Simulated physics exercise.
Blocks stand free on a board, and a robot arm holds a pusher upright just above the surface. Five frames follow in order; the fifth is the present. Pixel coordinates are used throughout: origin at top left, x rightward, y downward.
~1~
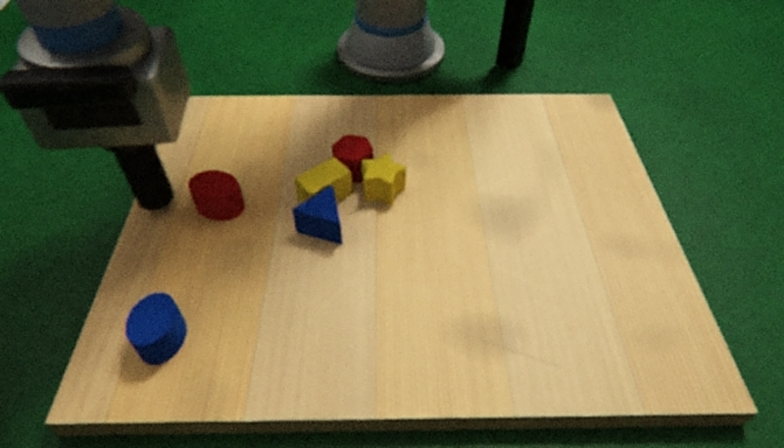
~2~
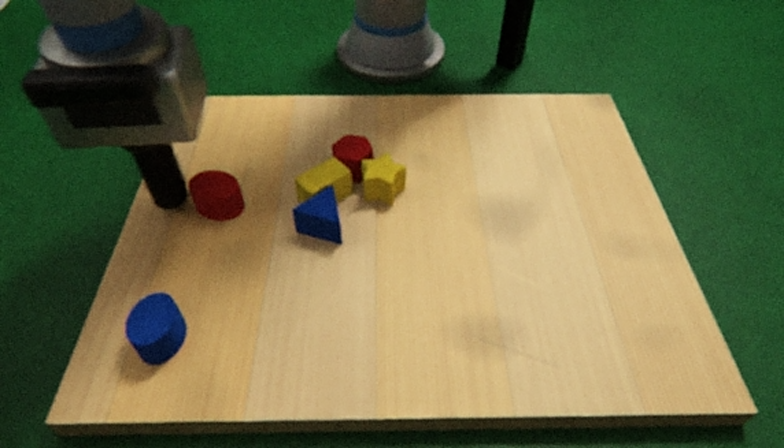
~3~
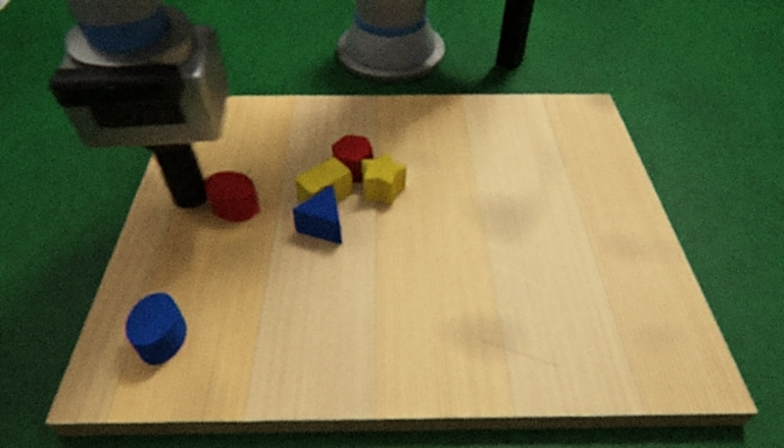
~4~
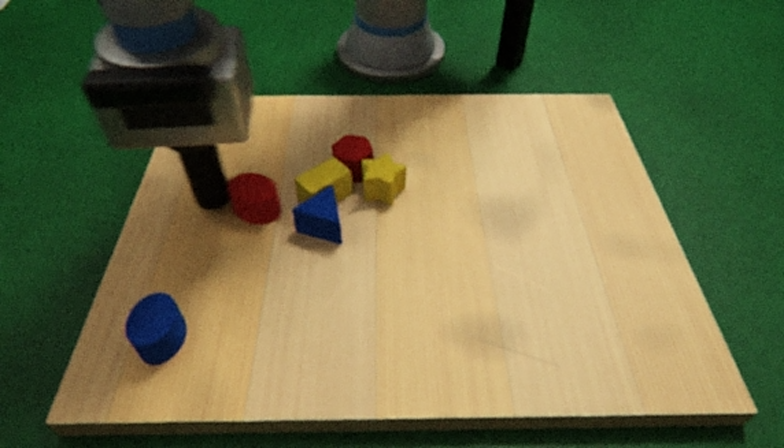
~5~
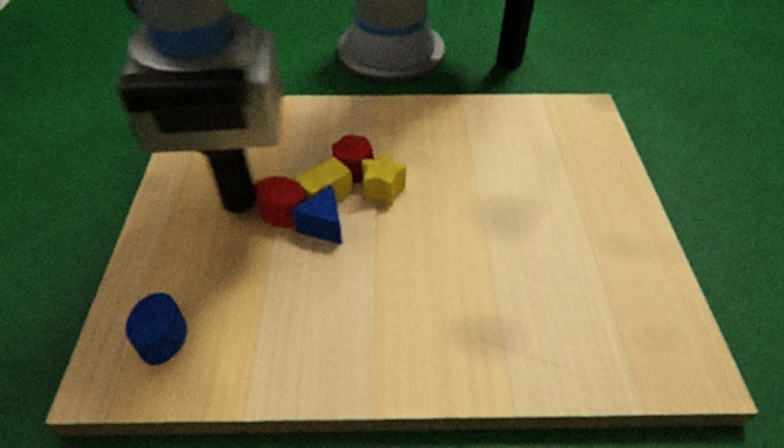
A robot arm moved its black pusher right across the wooden board, reached the red oval block, and slid it over beside the blue triangular and yellow rectangular blocks, which stayed still.
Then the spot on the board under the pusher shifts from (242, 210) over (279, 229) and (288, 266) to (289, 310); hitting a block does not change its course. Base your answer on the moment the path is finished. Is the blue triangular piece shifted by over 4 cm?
Yes, that is what happens.
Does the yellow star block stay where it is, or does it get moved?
From what I can tell, it will keep its place.
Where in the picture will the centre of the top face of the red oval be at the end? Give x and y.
So, by the moment the path ends, you'll find the top centre of the red oval at (326, 210).
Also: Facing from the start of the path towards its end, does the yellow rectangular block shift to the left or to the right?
Measured against the direction from start to end, the yellow rectangular block shifts toward the left-hand side.
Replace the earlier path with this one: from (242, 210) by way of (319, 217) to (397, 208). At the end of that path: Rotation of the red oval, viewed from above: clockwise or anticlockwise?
Viewed from above, clockwise.
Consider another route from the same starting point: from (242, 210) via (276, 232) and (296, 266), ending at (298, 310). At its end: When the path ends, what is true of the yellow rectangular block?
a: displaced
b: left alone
My answer is option a.
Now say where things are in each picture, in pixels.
The first picture shows pusher's lower end (156, 198); red oval (213, 183); blue triangular piece (321, 205); yellow rectangular block (323, 174); yellow star block (382, 168).
The second picture shows pusher (172, 197); blocks still.
The third picture shows pusher (191, 197); red oval (229, 184).
The fourth picture shows pusher (214, 198); red oval (252, 187).
The fifth picture shows pusher (240, 201); red oval (279, 190); blue triangular piece (321, 205); yellow rectangular block (323, 174); yellow star block (382, 168).
On the path given first. One third of the way, pusher (278, 221); red oval (320, 207); blue triangular piece (363, 215), turned 15° anticlockwise; yellow rectangular block (341, 175), turned 40° anticlockwise.
Two thirds of the way, pusher (286, 259); red oval (326, 210); blue triangular piece (369, 216), turned 20° anticlockwise; yellow rectangular block (341, 175), turned 40° anticlockwise.
At the end, pusher (288, 302); red oval (326, 210); blue triangular piece (369, 216), turned 20° anticlockwise; yellow rectangular block (341, 175), turned 40° anticlockwise; yellow star block still.
